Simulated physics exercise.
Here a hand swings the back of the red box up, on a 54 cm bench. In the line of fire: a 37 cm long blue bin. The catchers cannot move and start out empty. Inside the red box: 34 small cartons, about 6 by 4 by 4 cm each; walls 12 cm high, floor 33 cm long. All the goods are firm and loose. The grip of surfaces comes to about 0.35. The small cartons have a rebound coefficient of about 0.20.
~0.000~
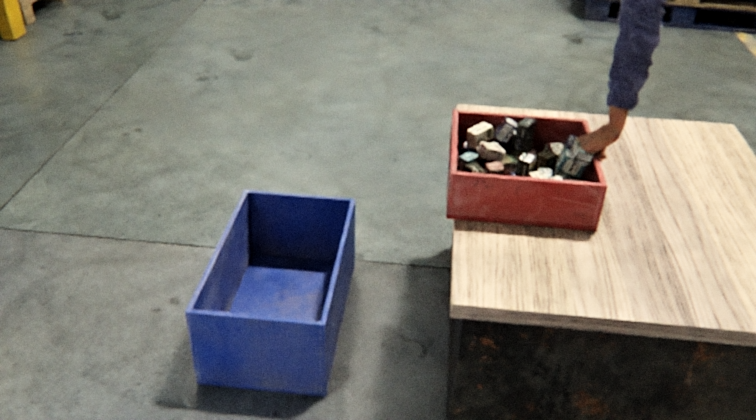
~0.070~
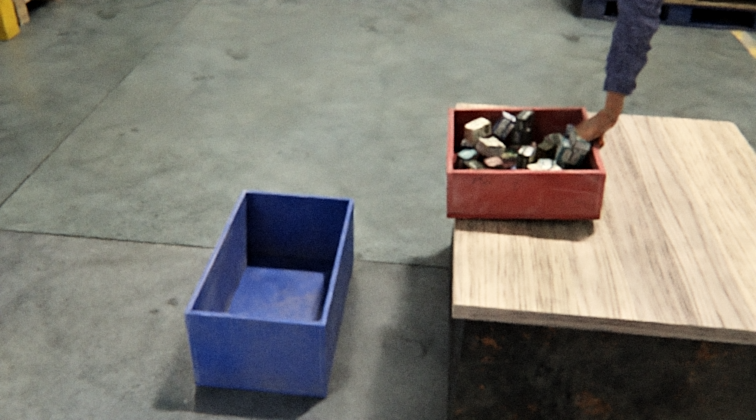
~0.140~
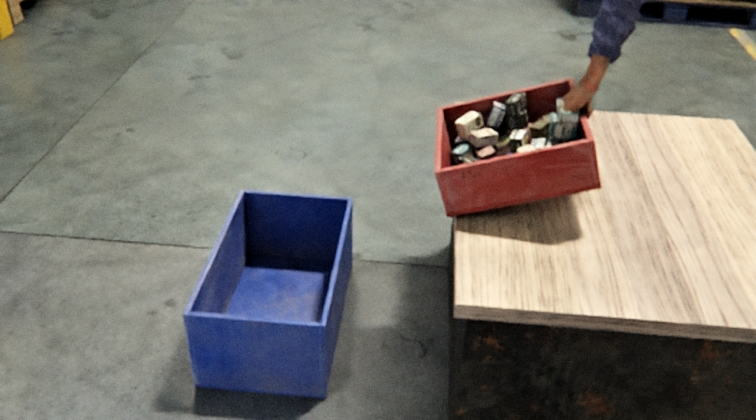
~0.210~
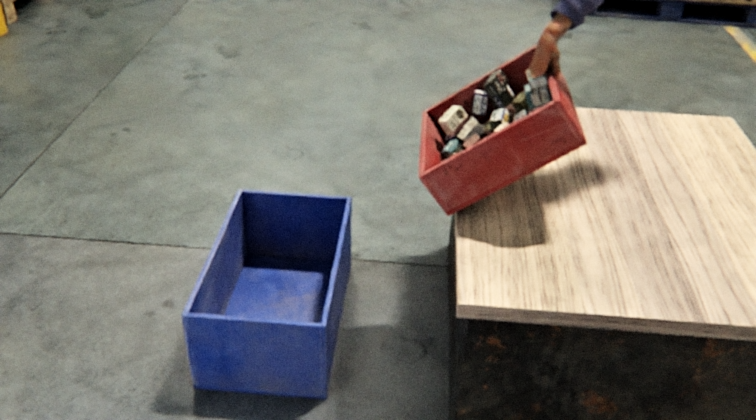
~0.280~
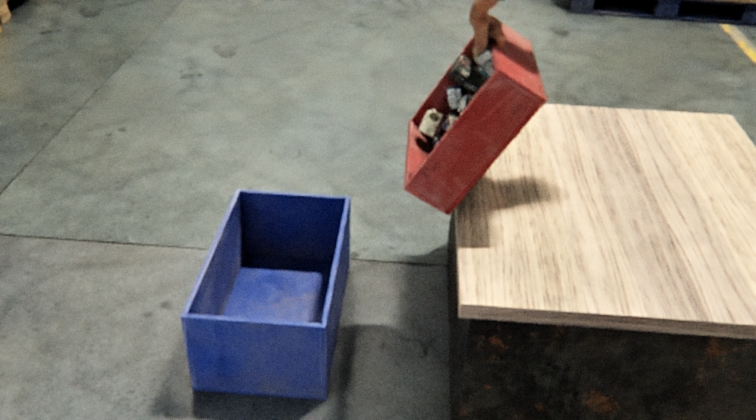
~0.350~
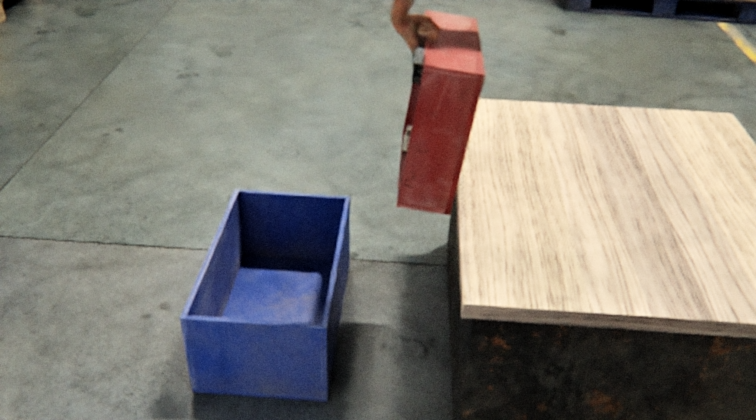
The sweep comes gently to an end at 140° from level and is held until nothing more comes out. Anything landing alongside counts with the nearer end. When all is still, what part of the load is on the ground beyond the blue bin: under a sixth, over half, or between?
I expect it to fall short of a sixth.
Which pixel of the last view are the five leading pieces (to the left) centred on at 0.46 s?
They'd be centred about (348, 98) in the last picture.
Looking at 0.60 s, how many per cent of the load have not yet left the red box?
Reading: Approx. 10 %.
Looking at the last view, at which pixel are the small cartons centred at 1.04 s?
The middle lies close to (272, 310).
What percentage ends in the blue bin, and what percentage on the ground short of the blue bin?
Shares: Approx. 65 % and 30 %.
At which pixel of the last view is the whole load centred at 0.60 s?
Somewhere near (324, 202) in the last picture's pixels.
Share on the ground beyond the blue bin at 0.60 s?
0 % by then.
After 0.46 s, tilt 117°; 32 still in the red box and 2 in the air.
After 0.60 s, tilt 140°; 4 still in the red box, 1 in the blue bin and 29 in the air.
After 0.79 s, tilt 140°; 22 in the blue bin, 7 on the ground short of the blue bin, 1 on the ground beyond the blue bin and 4 in the air.
When it is over (at 1.04 s), 22 in the blue bin, 11 on the ground short of the blue bin and 1 on the ground beyond the blue bin. Asked share, 1 of 34, 3 per cent.
